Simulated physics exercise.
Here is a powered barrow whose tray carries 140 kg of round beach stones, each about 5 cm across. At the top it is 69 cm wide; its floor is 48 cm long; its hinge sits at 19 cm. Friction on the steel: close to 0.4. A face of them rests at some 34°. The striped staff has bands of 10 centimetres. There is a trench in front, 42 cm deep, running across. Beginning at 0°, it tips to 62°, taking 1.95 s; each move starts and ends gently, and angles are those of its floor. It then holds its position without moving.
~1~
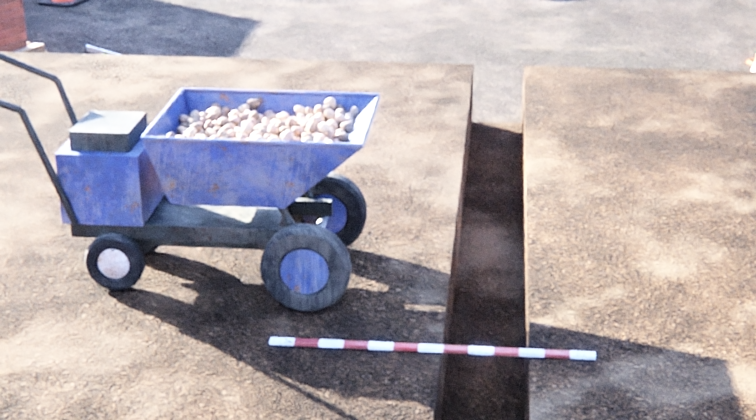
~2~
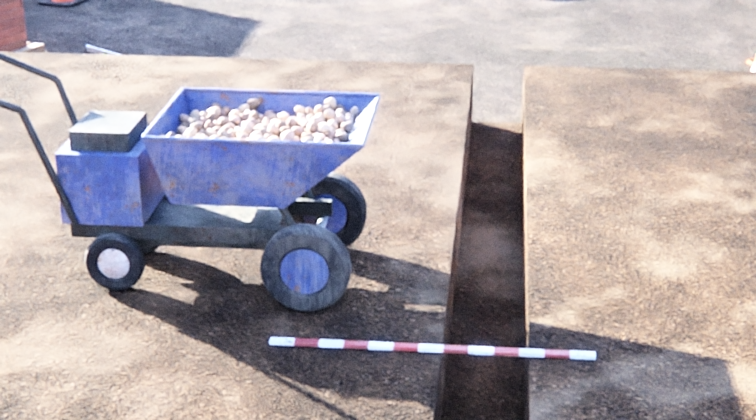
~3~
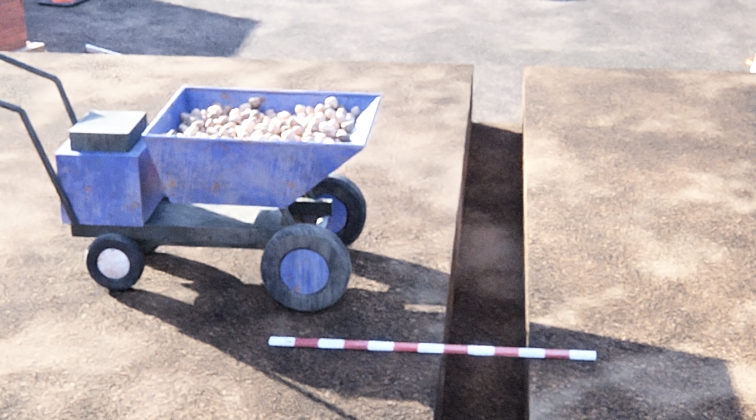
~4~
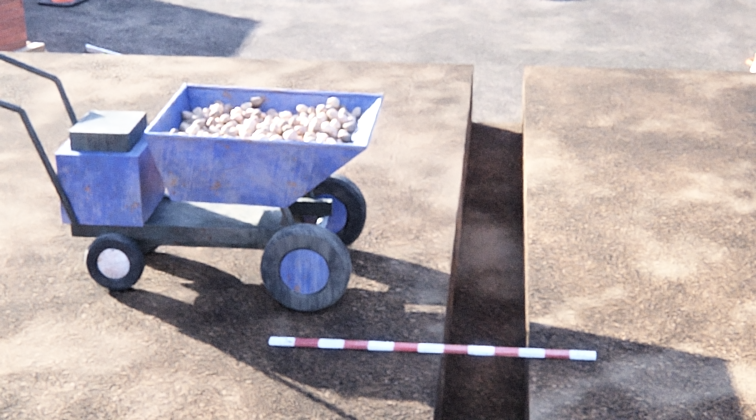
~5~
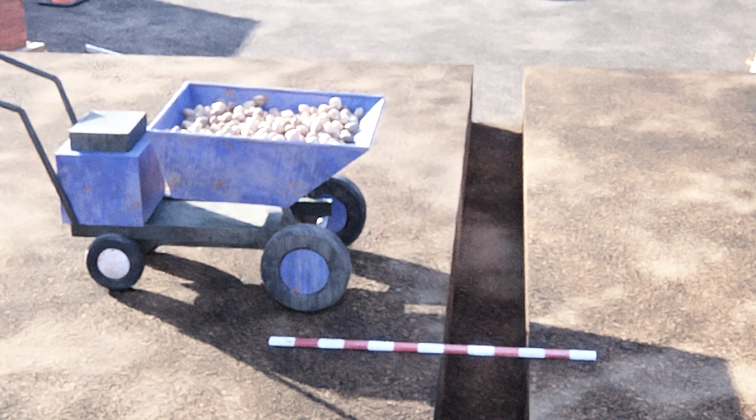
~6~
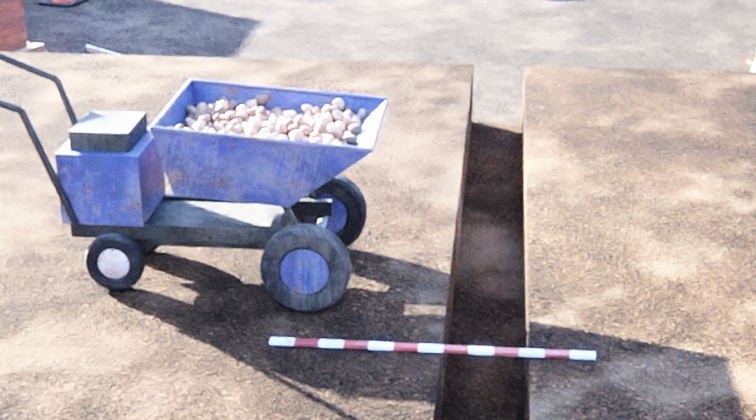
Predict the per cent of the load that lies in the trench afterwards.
90 per cent.
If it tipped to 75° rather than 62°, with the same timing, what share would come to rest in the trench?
About 95%.
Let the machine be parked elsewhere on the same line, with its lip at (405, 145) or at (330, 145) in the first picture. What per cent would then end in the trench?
First place roughly 40%, second roughly 100%.
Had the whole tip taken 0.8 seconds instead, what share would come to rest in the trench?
Trench share: Approx. 70%.
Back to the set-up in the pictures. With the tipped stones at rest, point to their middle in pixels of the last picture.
Their middle ends up near (494, 351).
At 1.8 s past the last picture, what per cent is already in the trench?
55 per cent, give or take.
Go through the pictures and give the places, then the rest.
Lip at (362, 146), floor tilted 0°, highest stones at (315, 114), in the first frame.
Lip at (363, 146), floor tilted 0°, highest stones at (316, 114), in the second frame.
The tray is at 1°, its lip at (364, 147); the top of the load is at (303, 114), in the third frame.
Lip at (366, 147), floor tilted 1°, highest stones at (290, 113), in the fourth frame.
The tray is at 3°, its lip at (369, 149); the top of the load is at (265, 110), in the fifth frame.
The tray is at 4°, its lip at (372, 150); the top of the load is at (253, 108), in the sixth frame.
Then, 1.2 s after the last picture the floor is at 52°, 99 % in the tray, 1 % in the trench; the foremost stones are at (467, 238).
Then, 1.8 s after the last picture the floor is at 62°, 40 % in the tray, 55 % in the trench, 6 % past the trench; the foremost stones are at (586, 296).
Then, 2.1 s after the last picture the floor is at 62°, 13 % in the tray, 76 % in the trench, 10 % past the trench; the foremost stones are at (668, 287).
Then, 4.0 s after the last picture the floor is at 62°, 0 % in the tray, 90 % in the trench, 10 % past the trench; the foremost stones are at (713, 291).
